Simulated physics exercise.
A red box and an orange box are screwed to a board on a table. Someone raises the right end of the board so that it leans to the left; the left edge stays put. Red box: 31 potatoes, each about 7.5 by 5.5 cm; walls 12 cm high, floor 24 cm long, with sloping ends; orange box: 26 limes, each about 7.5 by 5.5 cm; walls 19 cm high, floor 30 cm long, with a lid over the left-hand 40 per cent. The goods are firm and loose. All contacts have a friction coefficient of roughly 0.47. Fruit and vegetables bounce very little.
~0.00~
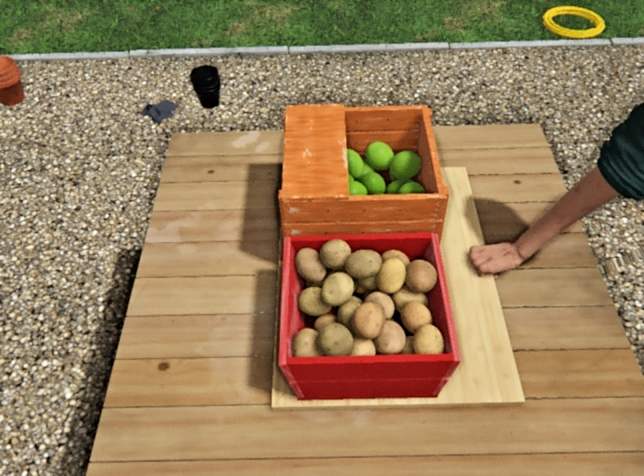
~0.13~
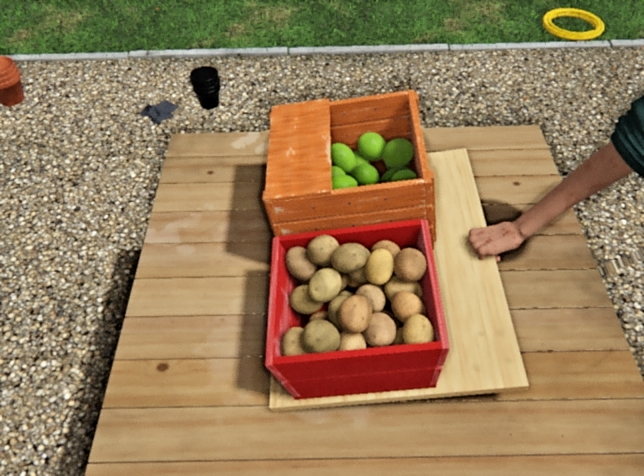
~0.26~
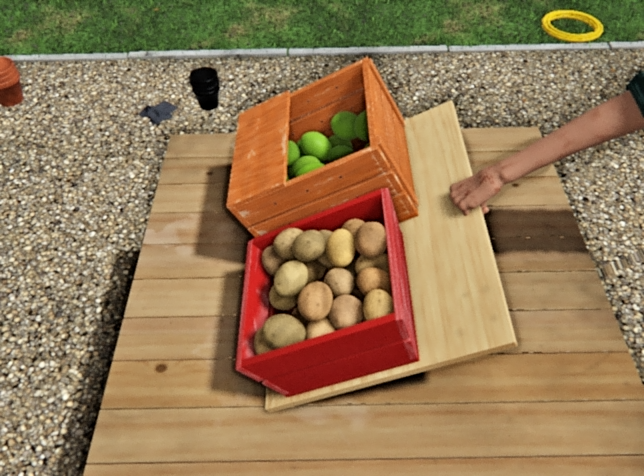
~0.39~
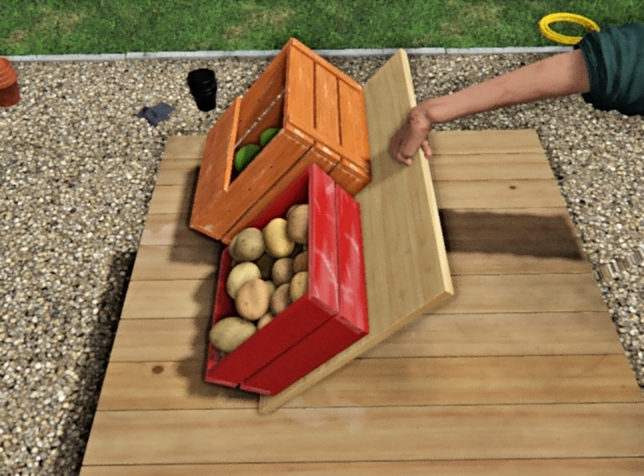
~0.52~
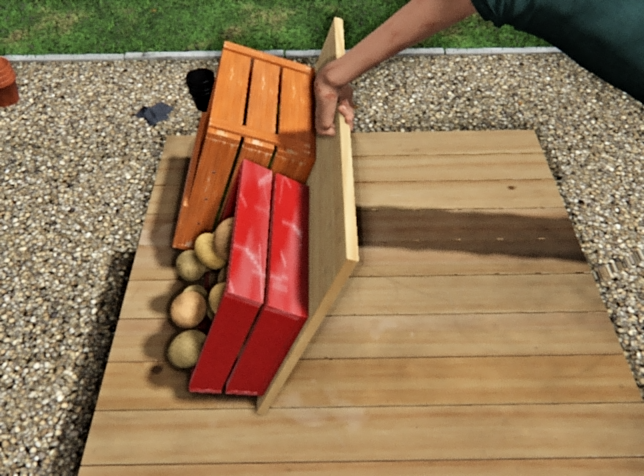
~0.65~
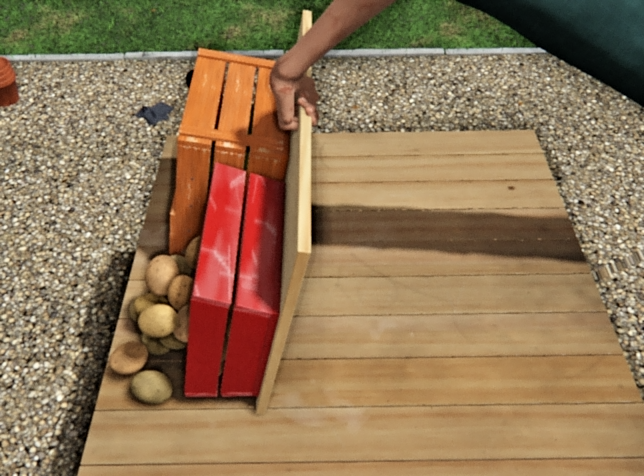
At first, a red box of potatoes and an orange, partly covered box of round green produce sit on a board on a wooden table. A hand lifts the board's right end, tilting both boxes steeply leftward. Potatoes then tumble from the red box onto the table's left side.
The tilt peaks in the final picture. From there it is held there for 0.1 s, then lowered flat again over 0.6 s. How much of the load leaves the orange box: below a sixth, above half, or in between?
Out of the orange box go less than a sixth of the limes.
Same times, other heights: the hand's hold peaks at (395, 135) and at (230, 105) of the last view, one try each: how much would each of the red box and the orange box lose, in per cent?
Red box 20 then 90, orange box 0 then 10 per cent.
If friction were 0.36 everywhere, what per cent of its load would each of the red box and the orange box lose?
In that case red box 50, orange box 0 per cent.
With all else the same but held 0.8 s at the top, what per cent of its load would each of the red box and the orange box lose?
Then red box 50, orange box 0 per cent.
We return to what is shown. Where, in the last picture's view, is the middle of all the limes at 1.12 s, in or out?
At about (297, 175).
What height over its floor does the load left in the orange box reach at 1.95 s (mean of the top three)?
About 14 cm.
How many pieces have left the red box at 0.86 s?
About: Red box 16.
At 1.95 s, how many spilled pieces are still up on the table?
Roughly 5.
After 0.86 s, tilt 71°; 17 of 31 out of the red box and 0 of 26 out of the orange box.
After 1.12 s, tilt 26°; 18 of 31 out of the red box and 0 of 26 out of the orange box.
After 1.48 s, tilt 0°; 19 of 31 out of the red box and 0 of 26 out of the orange box.
Final count (at 1.95 s), 19 of 31 out of the red box and 0 of 26 out of the orange box. Asked share, 0 of 26, 0 per cent.
